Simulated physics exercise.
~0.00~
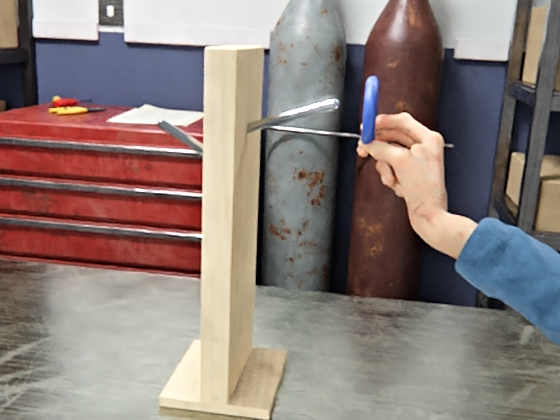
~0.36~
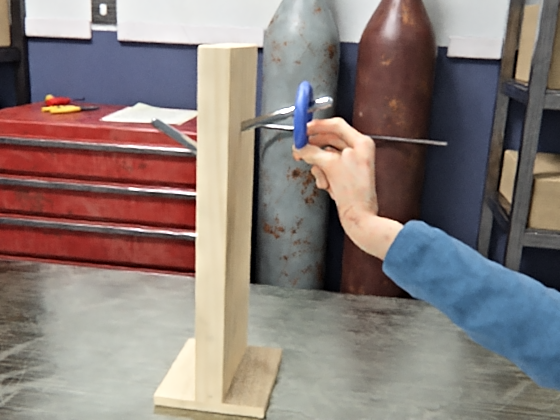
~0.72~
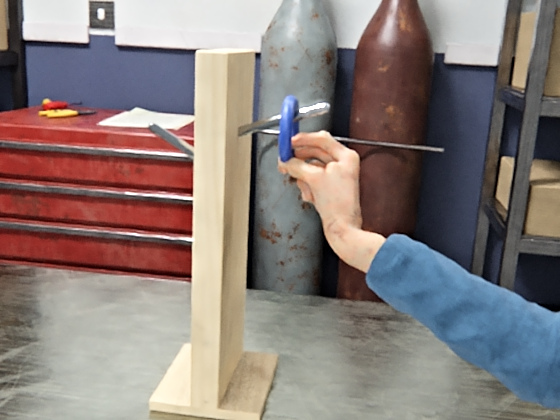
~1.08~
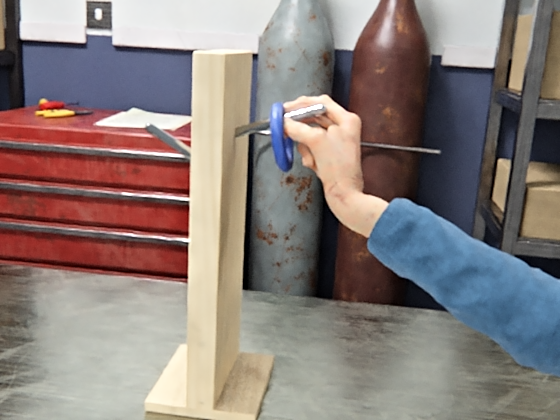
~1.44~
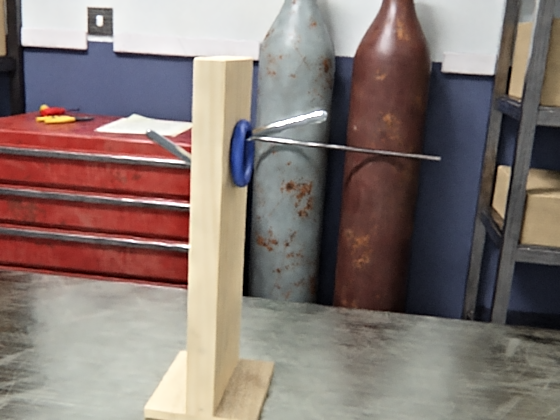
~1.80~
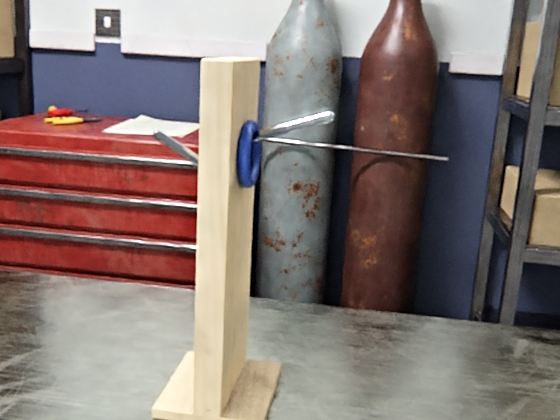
A blue ring is moved left along a metal rod by a hand and stays hanging beside the wooden post.
